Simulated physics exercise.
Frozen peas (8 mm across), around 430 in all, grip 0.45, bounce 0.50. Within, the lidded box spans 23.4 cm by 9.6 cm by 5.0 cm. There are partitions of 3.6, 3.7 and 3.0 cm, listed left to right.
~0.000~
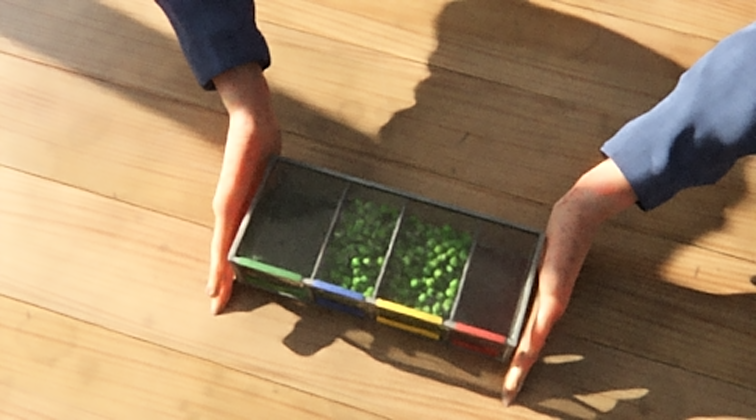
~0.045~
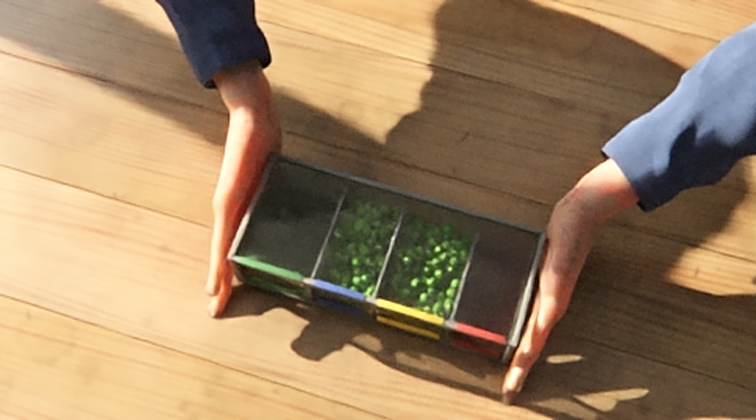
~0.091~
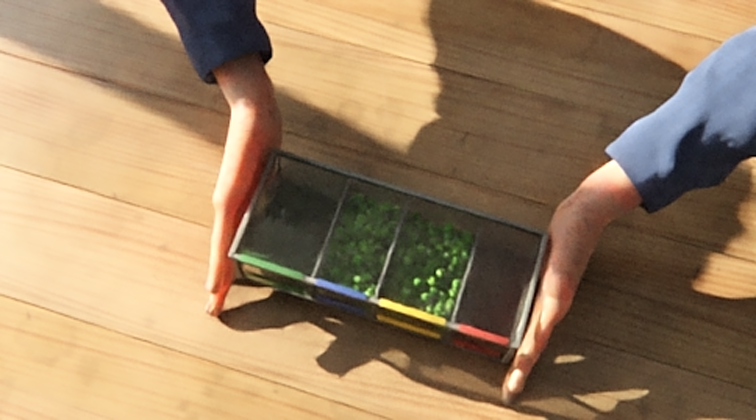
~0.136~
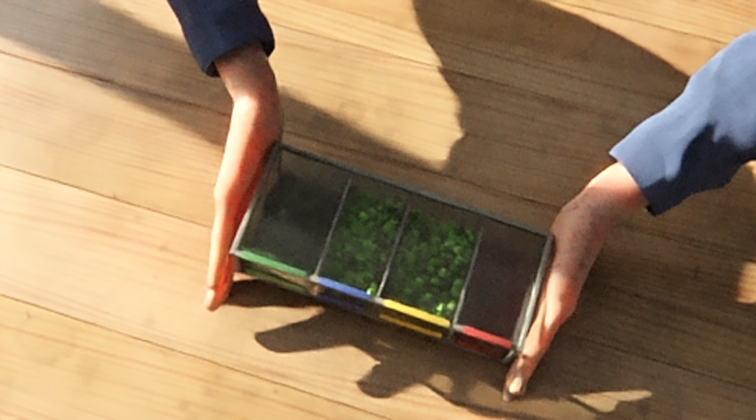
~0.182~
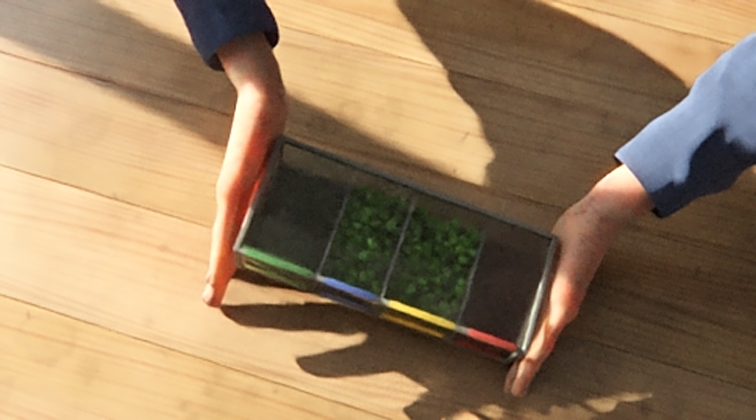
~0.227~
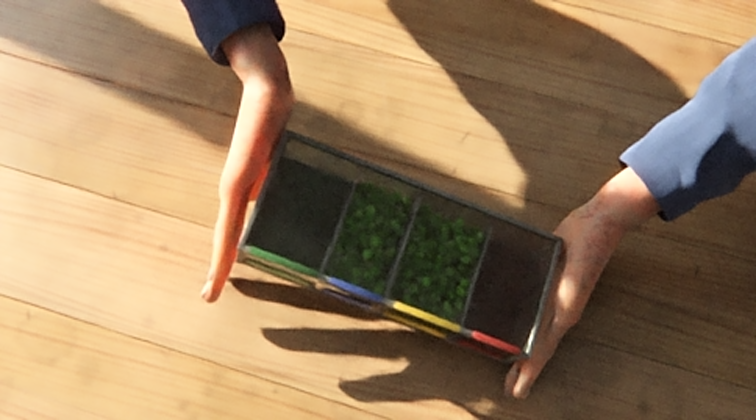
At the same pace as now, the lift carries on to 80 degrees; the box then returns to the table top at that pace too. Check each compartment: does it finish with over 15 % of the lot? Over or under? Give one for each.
Red compartment over; blue compartment over; green compartment under; yellow compartment over.
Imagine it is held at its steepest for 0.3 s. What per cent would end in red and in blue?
Result - red: 30 %, blue: 40 %.
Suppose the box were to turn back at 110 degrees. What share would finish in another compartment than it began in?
Some 45 per cent.
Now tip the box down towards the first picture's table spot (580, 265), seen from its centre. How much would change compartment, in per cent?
I'd estimate about 30 %.
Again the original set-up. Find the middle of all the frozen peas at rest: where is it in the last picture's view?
Look around (426, 291) in the last picture.
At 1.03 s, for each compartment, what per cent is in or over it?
Red = 15, blue = 45, green = 0, yellow = 45 (percent).
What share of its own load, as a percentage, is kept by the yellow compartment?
Fraction kept: Approx. 60 %.
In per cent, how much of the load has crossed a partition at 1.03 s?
Around 15 in a hundred.
After 1.03 s, tilt 80 degrees; red 15 %, blue 45 %, yellow 45 %.
Then, at 1.57 s, tilt 35 degrees; red 30 %, blue 40 %, yellow 35 %.
After 2.17 s, tilt 0 degrees; red 30 %, blue 40 %, yellow 35 %.
In the end, at 2.6 s, red 30 %, blue 40 %, green 0 %, yellow 35 %.
